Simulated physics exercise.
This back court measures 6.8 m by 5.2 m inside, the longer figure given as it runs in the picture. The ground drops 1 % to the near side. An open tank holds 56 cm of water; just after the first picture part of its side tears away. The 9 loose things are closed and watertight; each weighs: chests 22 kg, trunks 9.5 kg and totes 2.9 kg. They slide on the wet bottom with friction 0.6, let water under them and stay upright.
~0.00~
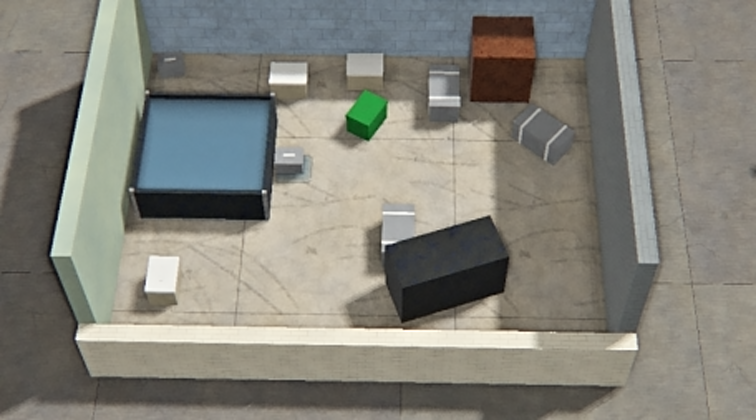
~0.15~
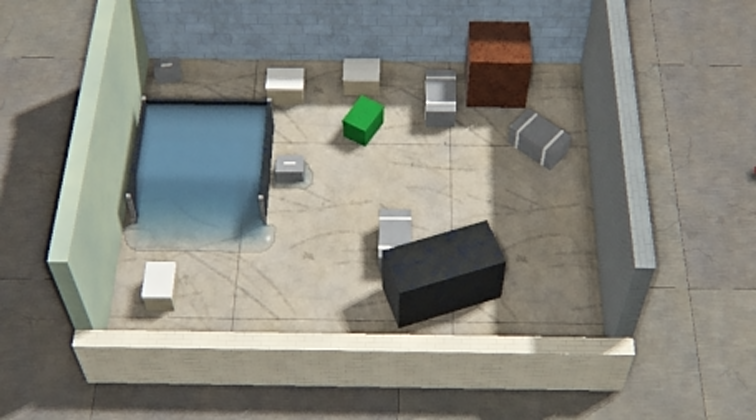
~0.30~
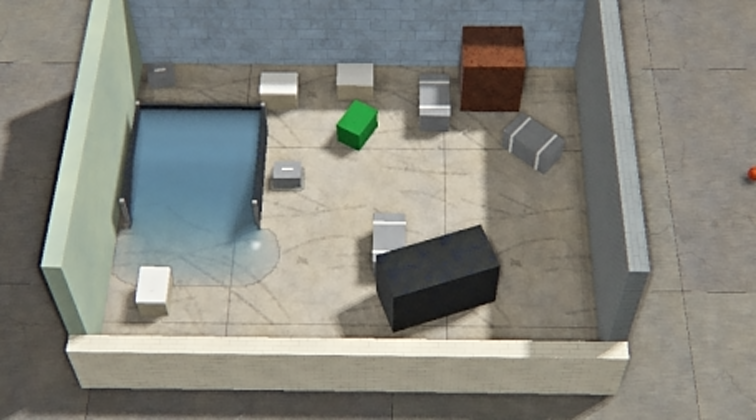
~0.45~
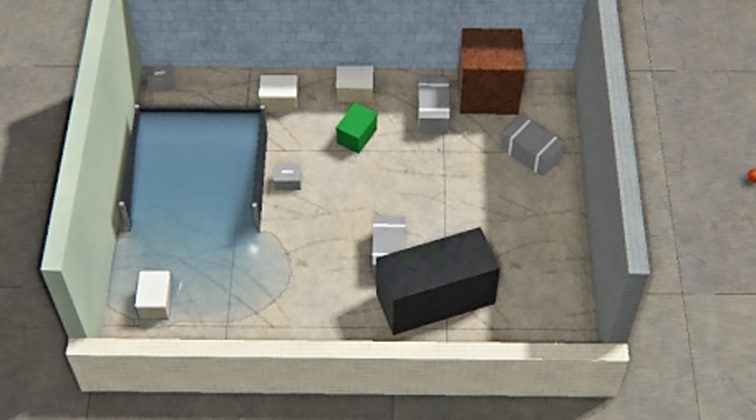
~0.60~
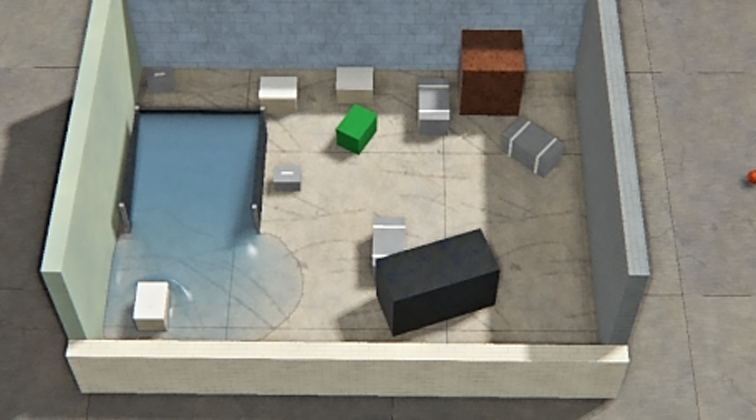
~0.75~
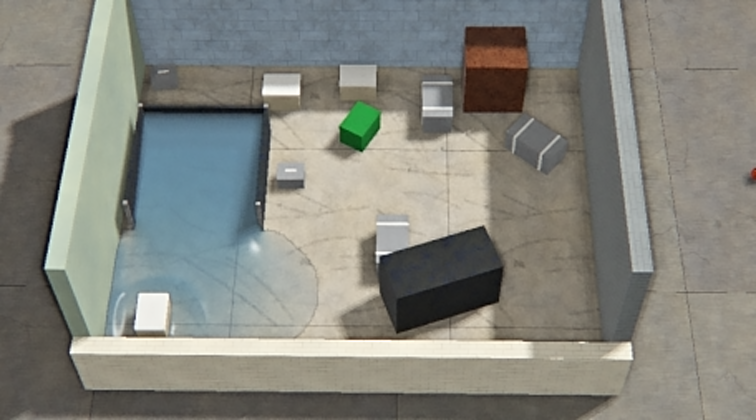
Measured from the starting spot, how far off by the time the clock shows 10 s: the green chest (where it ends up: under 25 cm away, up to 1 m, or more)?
The green chest holds its place.
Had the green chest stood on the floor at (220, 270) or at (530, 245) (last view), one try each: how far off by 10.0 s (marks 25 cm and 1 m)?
In turn: It gets carried off; it stays put.
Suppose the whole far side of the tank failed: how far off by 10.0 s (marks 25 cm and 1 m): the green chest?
In that case the green chest gets carried off.
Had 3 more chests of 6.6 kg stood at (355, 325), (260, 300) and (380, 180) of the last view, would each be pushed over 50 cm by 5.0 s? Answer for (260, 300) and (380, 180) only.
In turn: More, over.
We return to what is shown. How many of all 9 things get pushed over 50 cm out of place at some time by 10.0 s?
That makes 5.
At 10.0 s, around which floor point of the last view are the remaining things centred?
At about (358, 137).
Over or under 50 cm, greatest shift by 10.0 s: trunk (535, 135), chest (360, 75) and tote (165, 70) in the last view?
In turn: Over, short of it, more.
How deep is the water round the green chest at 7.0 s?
About 2 cm.
After 2.0 s the green chest is near (360, 119), 0.0 m from its start, aground; 1 afloat.
After 4.5 s the green chest is near (360, 119), 0.0 m from its start, aground; 2 afloat.
After 7.0 s the green chest is near (360, 119), 0.0 m from its start, aground; 3 afloat.
After 10.0 s the green chest is near (360, 119), 0.0 m from its start, aground; 4 afloat.
